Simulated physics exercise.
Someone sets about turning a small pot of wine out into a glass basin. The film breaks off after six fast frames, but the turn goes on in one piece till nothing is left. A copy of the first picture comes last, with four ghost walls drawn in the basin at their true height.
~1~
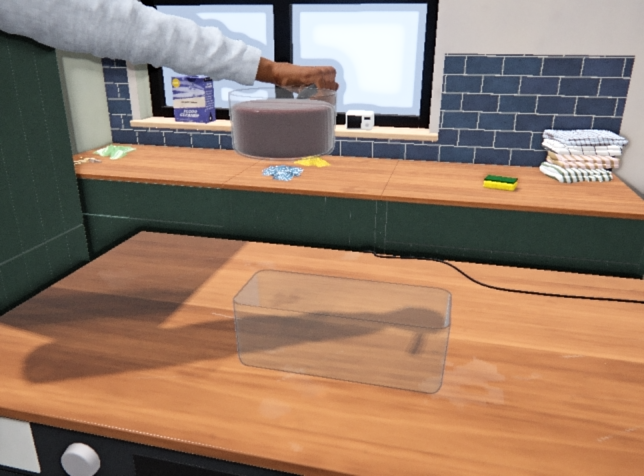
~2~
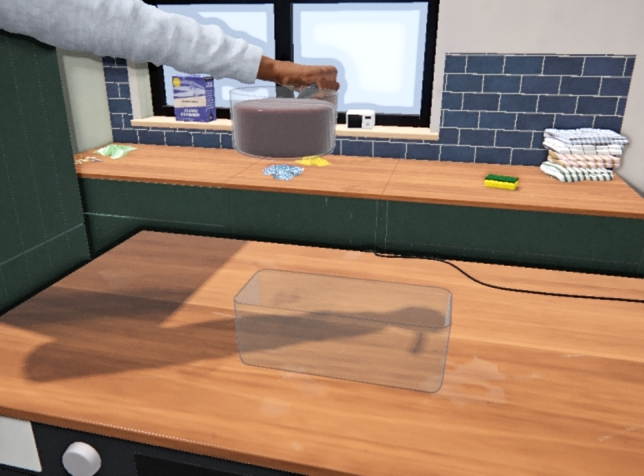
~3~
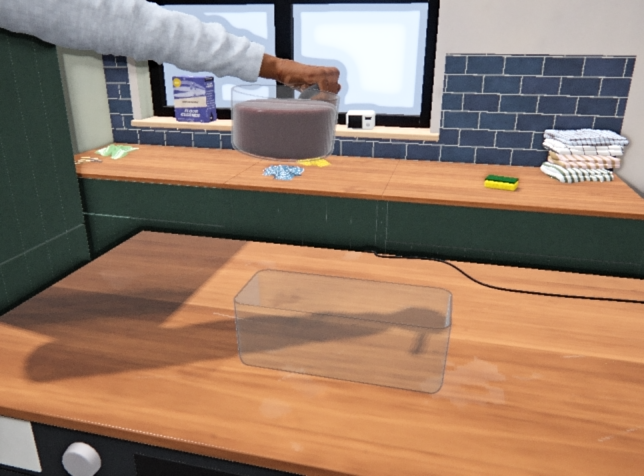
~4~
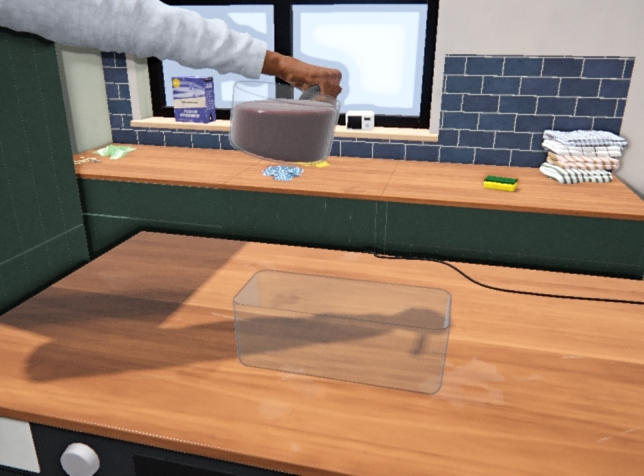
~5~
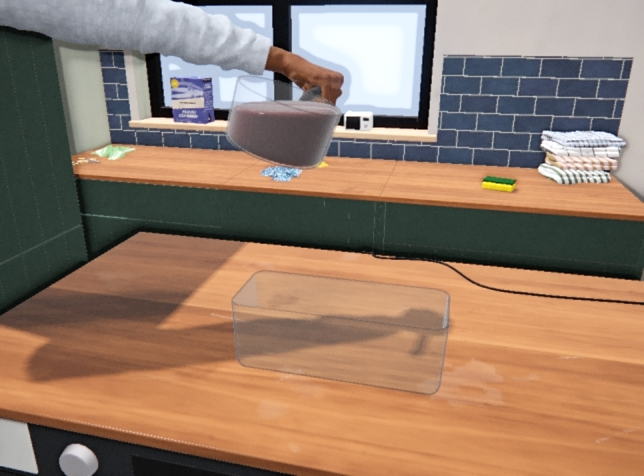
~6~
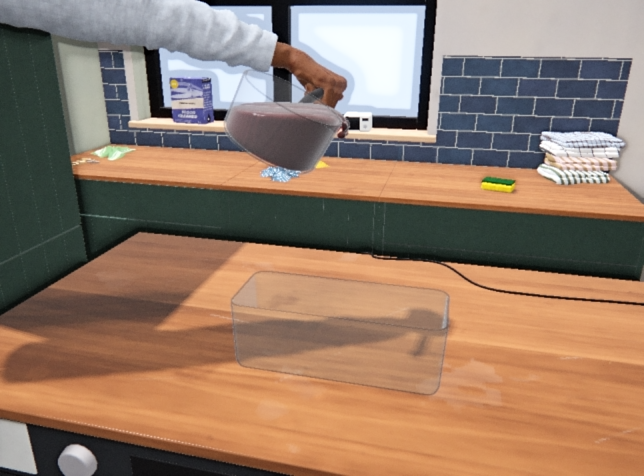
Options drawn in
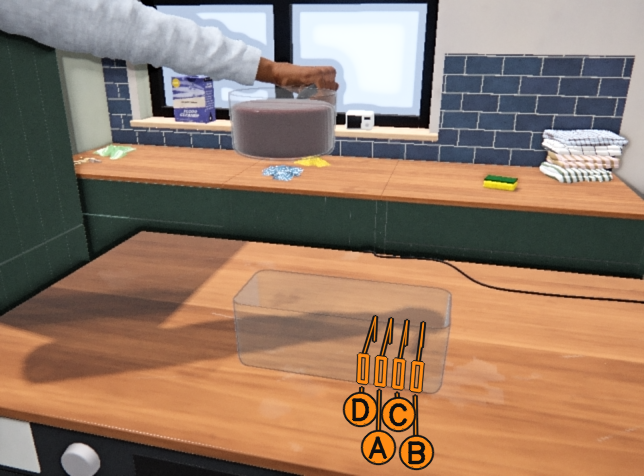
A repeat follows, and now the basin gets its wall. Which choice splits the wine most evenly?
A beats the others.
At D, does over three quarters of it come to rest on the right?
No, it does not.
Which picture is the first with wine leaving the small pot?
In picture 6.
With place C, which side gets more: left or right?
More ends on the left.
On the marked copy, A at (379, 390); B at (415, 396); C at (397, 393); D at (361, 387).
Choosing A, about 52 % ends left of the wall and 46 % right of it.
Choosing B, about 89 % ends left of the wall and 8 % right of it; 4 % is lost outside.
Choosing C, about 67 % ends left of the wall and 30 % right of it; 3 % is lost outside.
Choosing D, about 36 % ends left of the wall and 62 % right of it.
